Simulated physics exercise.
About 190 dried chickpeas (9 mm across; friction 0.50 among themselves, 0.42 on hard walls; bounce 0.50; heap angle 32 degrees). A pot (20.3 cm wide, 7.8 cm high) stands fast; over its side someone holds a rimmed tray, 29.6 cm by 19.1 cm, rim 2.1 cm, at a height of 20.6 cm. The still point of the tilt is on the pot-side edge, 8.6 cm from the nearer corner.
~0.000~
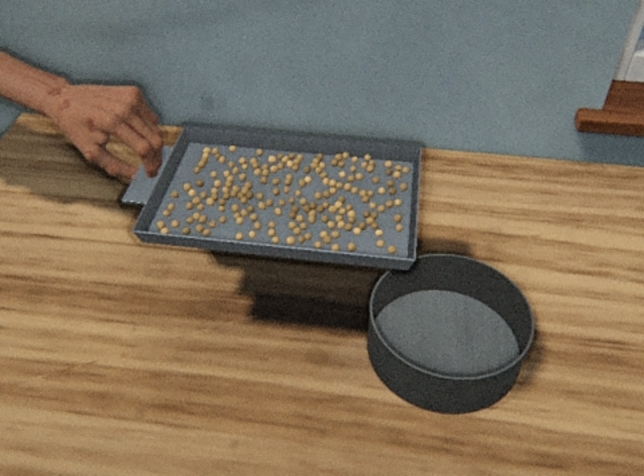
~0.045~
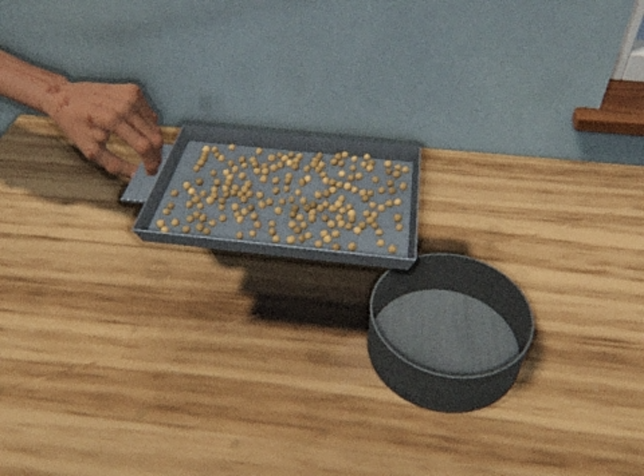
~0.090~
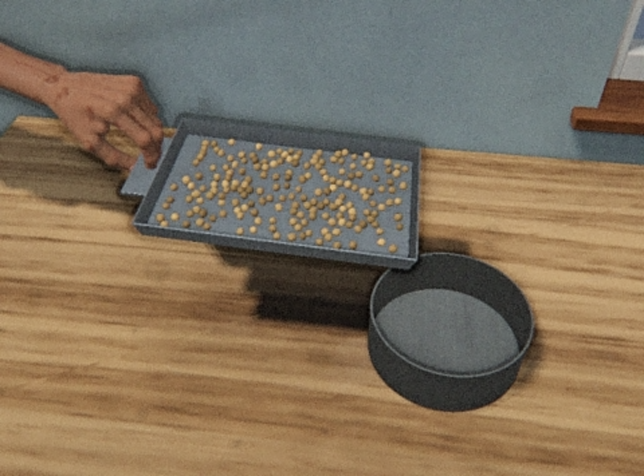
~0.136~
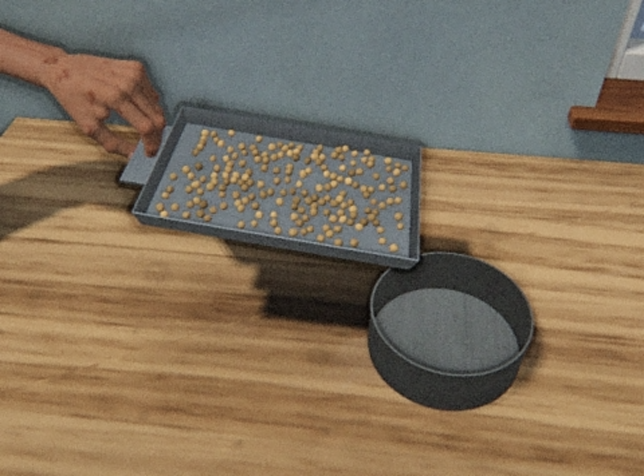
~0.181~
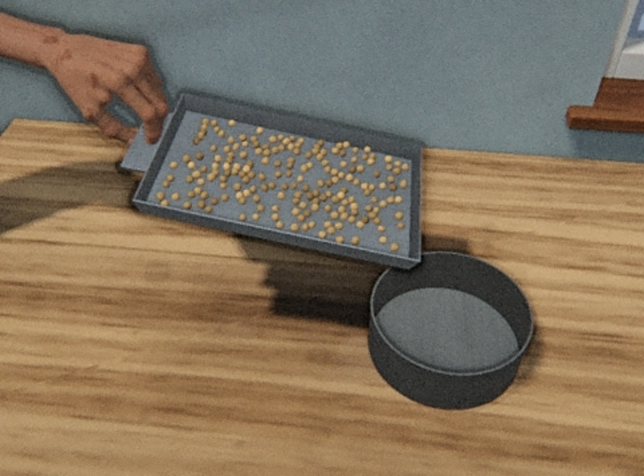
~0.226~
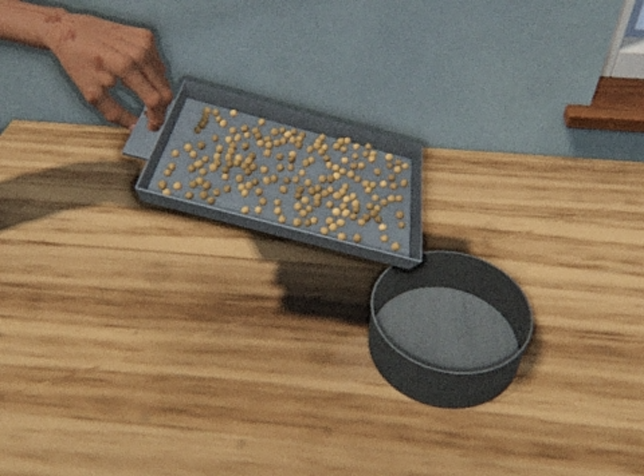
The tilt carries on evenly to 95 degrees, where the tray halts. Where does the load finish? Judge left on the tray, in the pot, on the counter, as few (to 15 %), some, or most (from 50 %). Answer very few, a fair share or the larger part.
Left on the tray: Very few; in the pot: The larger part; on the counter: Very few.
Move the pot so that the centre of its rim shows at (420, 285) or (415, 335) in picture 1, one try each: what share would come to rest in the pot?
About 80 and 70 per cent.
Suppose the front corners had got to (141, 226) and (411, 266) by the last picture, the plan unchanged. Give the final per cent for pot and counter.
Pot 30, counter 70.
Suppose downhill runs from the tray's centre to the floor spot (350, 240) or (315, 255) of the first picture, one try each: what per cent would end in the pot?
About 80 and 35 per cent.
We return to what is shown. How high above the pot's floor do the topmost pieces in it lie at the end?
Some 1.5 cm.
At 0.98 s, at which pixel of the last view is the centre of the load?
Near (415, 209).
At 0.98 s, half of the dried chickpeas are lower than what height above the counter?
About 22 cm.
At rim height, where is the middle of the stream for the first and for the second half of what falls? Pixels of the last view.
At about (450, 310), then at (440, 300).
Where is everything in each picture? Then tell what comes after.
The first frame shows tray tilt 0 degrees, front corners at (139, 228) and (409, 256); middle of the pieces at (298, 194); pot at (451, 311).
The second frame shows tray tilt 1 degrees, front corners at (140, 227) and (410, 255); middle of the pieces at (298, 193).
The third frame shows tray tilt 3 degrees, front corners at (139, 220) and (411, 255); middle of the pieces at (298, 190).
The fourth frame shows tray tilt 7 degrees, front corners at (140, 209) and (413, 256), lowest corner right front; middle of the pieces at (299, 185).
The fifth frame shows tray tilt 10 degrees, front corners at (141, 198) and (414, 256), lowest corner right front; middle of the pieces at (300, 179).
The sixth frame shows tray tilt 14 degrees, front corners at (143, 186) and (416, 256), lowest corner right front; middle of the pieces at (302, 174); pot at (451, 307). The tray's pace is about 85 degrees a second.
After 0.68 s, tilt 53 degrees; the tray holds 100 %, the pot 0 %.
Then, at 0.98 s, tilt 79 degrees; the tray holds 85 %, the pot 10 %.
After 1.38 s, tilt 95 degrees; the tray holds 15 %, the pot 45 %.
By 2.2 s all is still; tray 0 %, pot 95 %, counter 5 %.
